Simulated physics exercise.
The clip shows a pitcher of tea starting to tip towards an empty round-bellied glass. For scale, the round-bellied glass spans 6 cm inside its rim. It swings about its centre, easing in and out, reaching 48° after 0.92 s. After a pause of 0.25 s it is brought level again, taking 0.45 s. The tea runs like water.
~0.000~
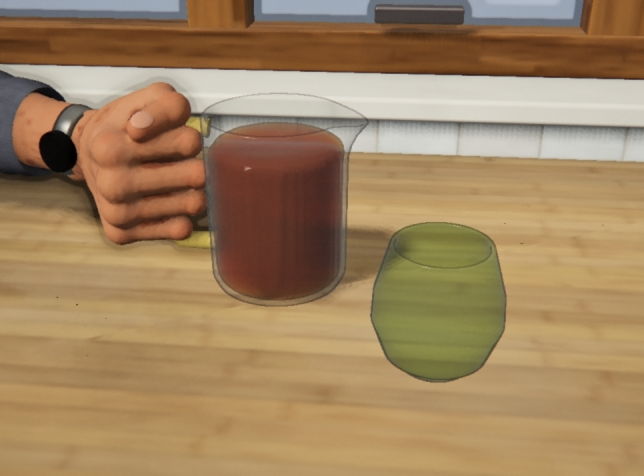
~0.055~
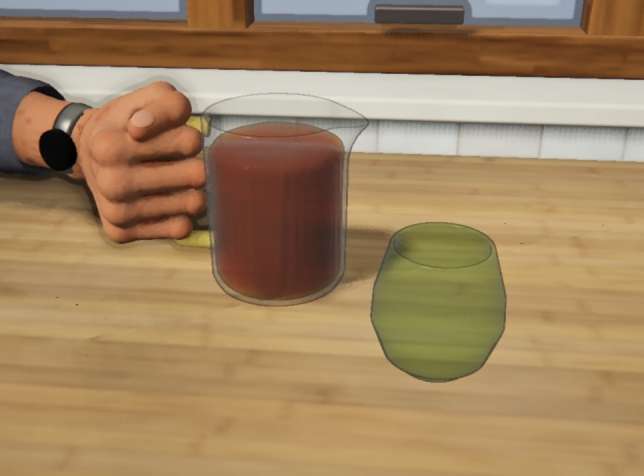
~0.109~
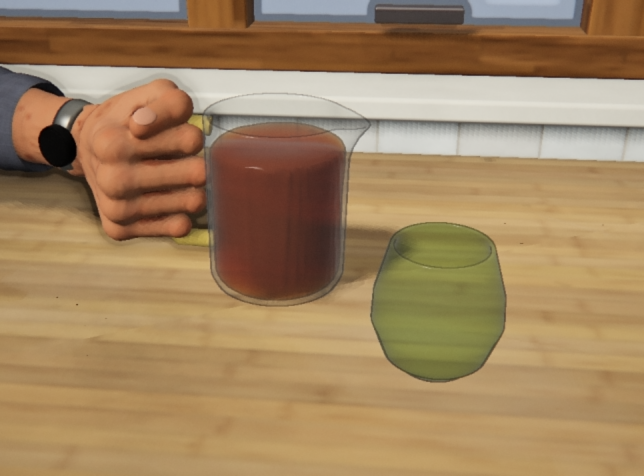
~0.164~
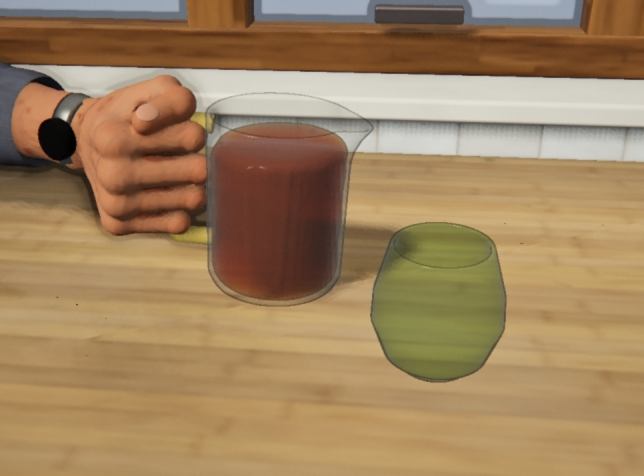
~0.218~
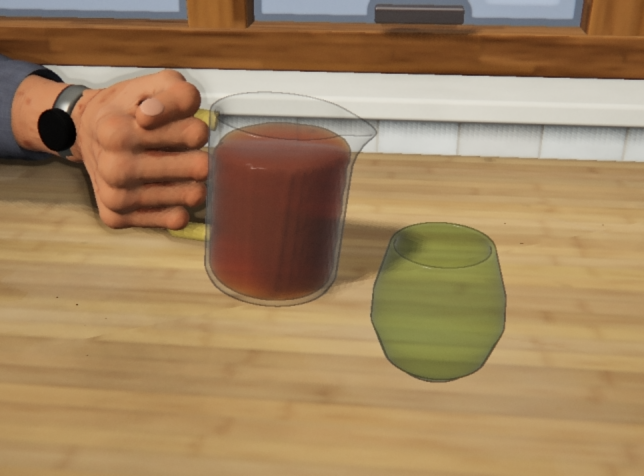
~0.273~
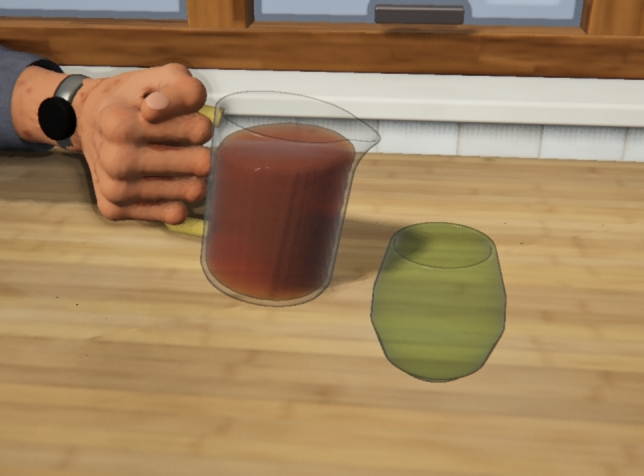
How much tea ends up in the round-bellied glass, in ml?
Close to 140 ml.
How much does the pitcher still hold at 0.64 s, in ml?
Close to 580 ml.
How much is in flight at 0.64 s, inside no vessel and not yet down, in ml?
Some 15 ml.
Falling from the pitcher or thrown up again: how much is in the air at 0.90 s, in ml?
About 25 ml.
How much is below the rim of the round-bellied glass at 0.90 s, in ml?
About 60 ml.
By 0.64 s the tilt is 38° and the round-bellied glass has 5 ml, the pitcher 575 ml, and 0 ml is on the counter.
By 0.90 s the tilt is 48° and the round-bellied glass has 60 ml, the pitcher 510 ml, and 0 ml is on the counter.
By 1.18 s the tilt is 48° and the round-bellied glass has 120 ml, the pitcher 465 ml, and 0 ml is on the counter.
By 1.49 s the tilt is 10° and the round-bellied glass has 145 ml, the pitcher 450 ml, and 0 ml is on the counter.
At rest the round-bellied glass has 145 ml, the pitcher 450 ml, and 0 ml is on the counter.
